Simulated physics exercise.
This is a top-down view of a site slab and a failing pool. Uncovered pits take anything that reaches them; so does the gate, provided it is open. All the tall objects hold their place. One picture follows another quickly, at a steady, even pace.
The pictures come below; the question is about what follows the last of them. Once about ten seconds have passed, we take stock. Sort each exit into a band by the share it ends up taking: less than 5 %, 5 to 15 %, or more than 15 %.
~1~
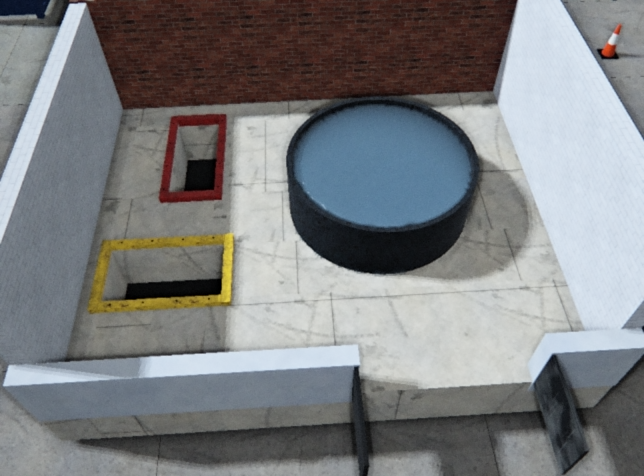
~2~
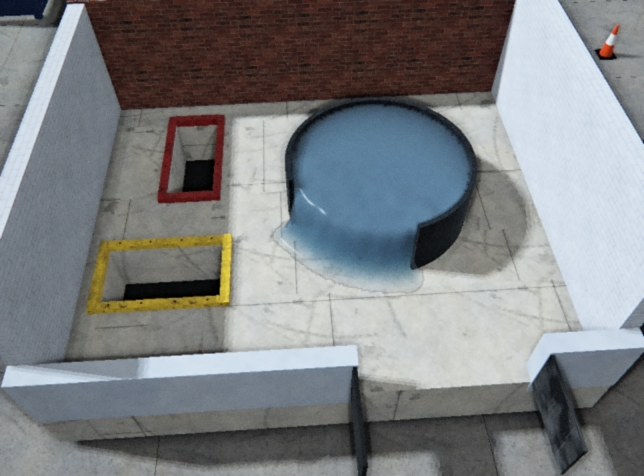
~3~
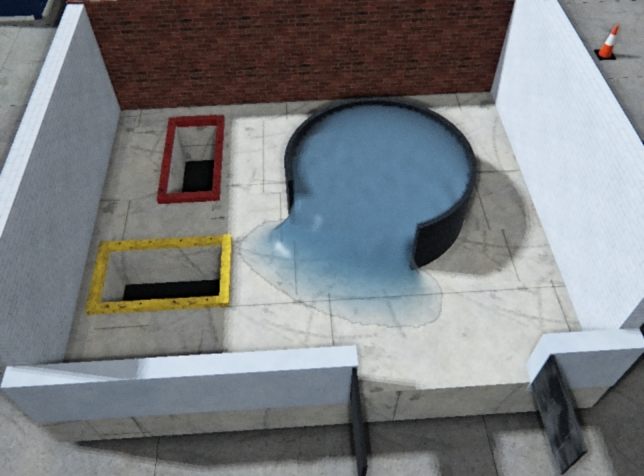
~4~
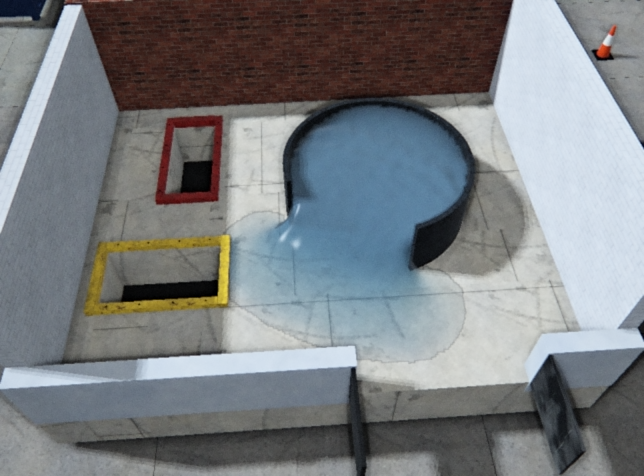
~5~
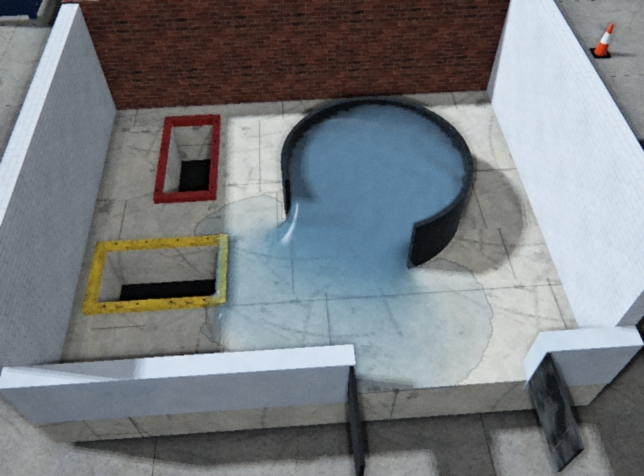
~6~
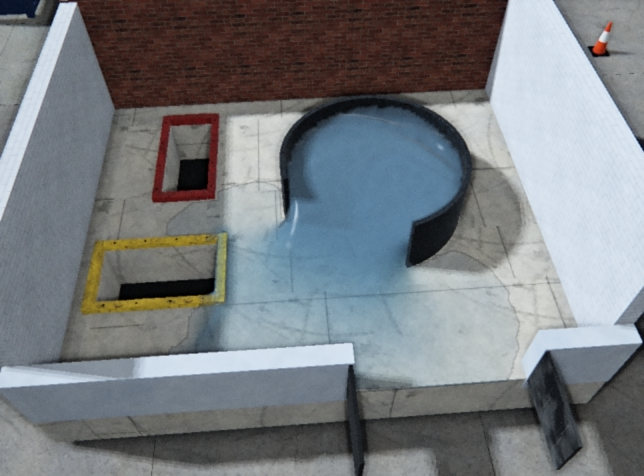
Bands: Gate: More than 15 %; yellow pit: More than 15 %; red pit: Less than 5 %.
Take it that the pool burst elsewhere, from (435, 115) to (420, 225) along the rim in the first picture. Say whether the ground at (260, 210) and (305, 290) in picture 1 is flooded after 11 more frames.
In the order asked: Out of reach, out of reach.
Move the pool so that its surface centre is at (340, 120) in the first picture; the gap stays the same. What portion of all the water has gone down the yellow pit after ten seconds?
Share in the yellow pit - 35 in a hundred.
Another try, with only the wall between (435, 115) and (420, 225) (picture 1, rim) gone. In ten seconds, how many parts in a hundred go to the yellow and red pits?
Out of every hundred parts, yellow takes 2 and red takes 8.
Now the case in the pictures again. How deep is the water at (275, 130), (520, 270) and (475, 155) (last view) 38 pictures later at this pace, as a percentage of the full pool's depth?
Respectively near 2, 0 and 0 per cent.
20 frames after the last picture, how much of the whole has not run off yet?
Roughly 64 parts in a hundred.
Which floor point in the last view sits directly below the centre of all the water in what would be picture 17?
Roughly (294, 266) in the last picture.
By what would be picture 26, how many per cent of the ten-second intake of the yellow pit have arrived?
It works out at roughly 55 percent of the ten-second total.
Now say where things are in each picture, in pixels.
In the first picture, still water in the pool at (381, 162).
In the second picture, the front is at (418, 271), out from the gap at (341, 249).
In the third picture, the front is at (431, 313), out from the gap at (340, 253).
In the fourth picture, water pours out at (339, 255) and has run to (452, 328).
In the fifth picture, the front is at a hidden place, out from the gap at (337, 254).
In the sixth picture, the front is at a hidden place, out from the gap at (336, 253).
A moment on, water covers 35 % of the floor; the gate 6 %, the yellow pit 3 %, the red pit 0 %.
Next, water covers 40 % of the floor; the gate 13 %, the yellow pit 6 %, the red pit 0 %.
Then, water covers 45 % of the floor; the gate 20 %, the yellow pit 15 %, the red pit 0 %.
Later, water covers 70 % of the floor; the gate 27 %, the yellow pit 26 %, the red pit 0 %.
In the end, water covers 90 % of the floor; the gate 32 %, the yellow pit 28 %, the red pit 0 %.
